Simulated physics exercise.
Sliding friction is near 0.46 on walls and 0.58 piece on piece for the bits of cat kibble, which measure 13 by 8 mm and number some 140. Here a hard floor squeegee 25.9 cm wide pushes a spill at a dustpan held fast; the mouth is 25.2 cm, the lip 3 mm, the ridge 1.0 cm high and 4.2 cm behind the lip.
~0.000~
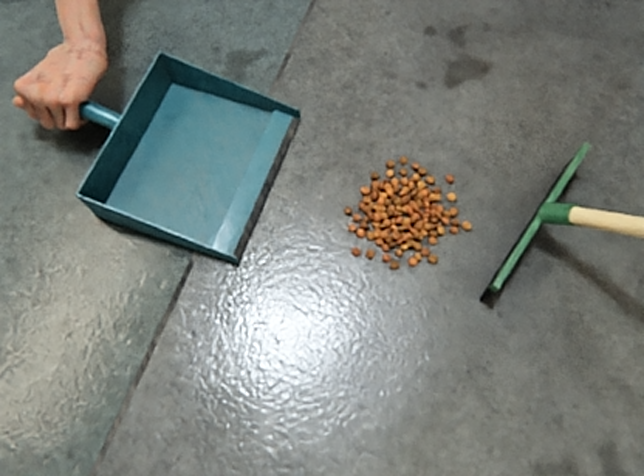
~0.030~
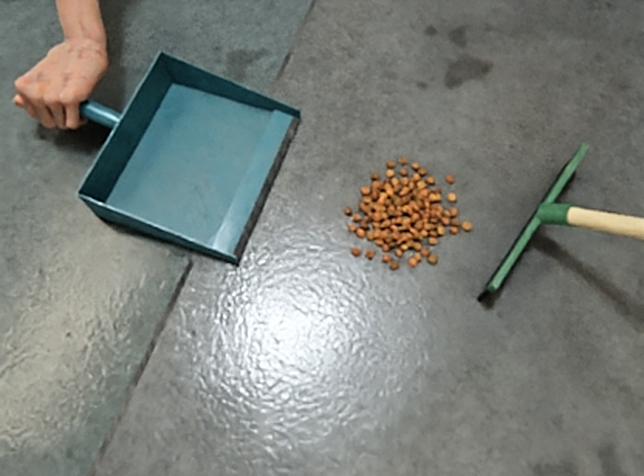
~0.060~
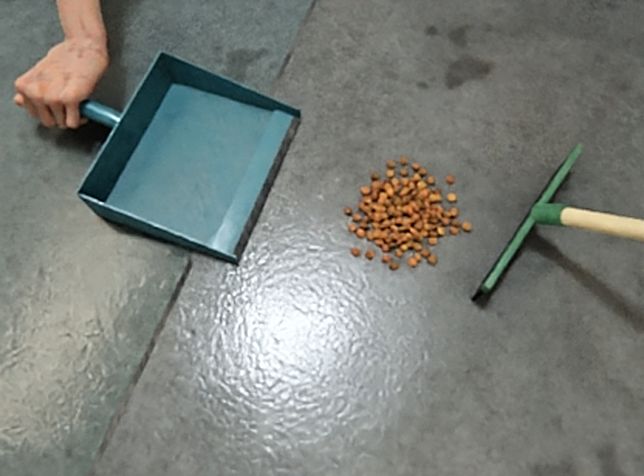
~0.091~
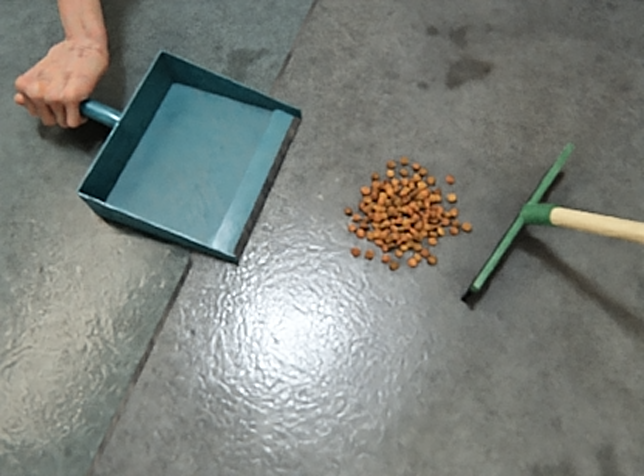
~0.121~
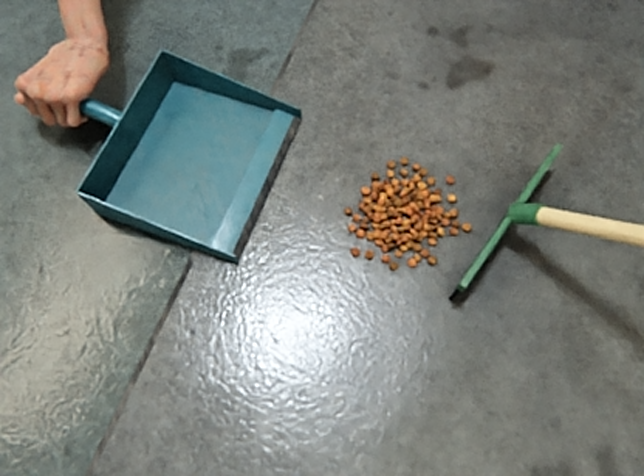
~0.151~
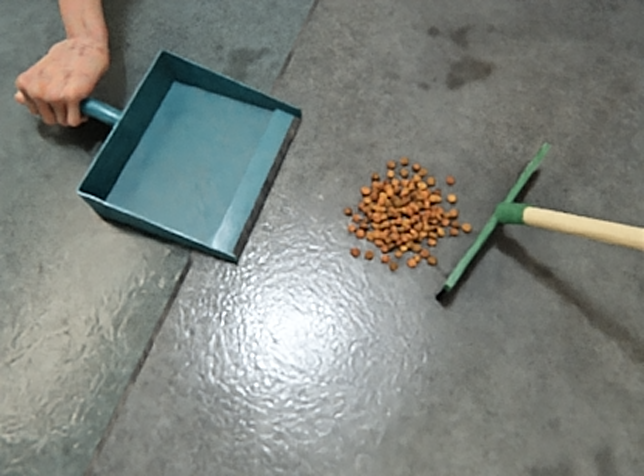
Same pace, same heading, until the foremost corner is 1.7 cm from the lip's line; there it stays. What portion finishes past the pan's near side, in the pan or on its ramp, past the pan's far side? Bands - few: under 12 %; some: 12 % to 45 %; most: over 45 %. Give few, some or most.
Near side: Few, pan: Few, far side: Few.
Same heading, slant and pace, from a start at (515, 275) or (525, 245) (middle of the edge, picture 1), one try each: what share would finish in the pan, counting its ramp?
Close to 0 in a hundred, then close to 0 in a hundred.
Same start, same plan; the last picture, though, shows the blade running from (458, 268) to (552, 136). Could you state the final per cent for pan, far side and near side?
Per cent by place - pan 15, far side 20, near side 0.
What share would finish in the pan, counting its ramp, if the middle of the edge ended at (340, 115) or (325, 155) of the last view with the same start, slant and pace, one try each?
First try around 15 %, second try around 15 %.
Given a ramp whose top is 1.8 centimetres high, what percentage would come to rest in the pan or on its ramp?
Something like 0 per cent, ramp included.
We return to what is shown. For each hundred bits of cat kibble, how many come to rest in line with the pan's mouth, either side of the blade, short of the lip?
I'd put it near 95 per cent.
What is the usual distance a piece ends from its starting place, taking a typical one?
It works out to some 16 cm.
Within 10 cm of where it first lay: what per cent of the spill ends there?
It comes to near 5 percent.
After 0.39 s, middle of the blade 18 cm from the lip; 0 % over the lip, far side 0 %, near side 0 %.
Then, at 0.54 s, middle of the blade 10 cm from the lip; 0 % over the lip, far side 5 %, near side 0 %.
After 0.82 s, middle of the blade 6 cm from the lip; 0 % over the lip, far side 5 %, near side 0 %.
By 1.2 s all is still; near side 0 %, pan 0 %, far side 5 %, in front of the lip or behind the blade 95 %.
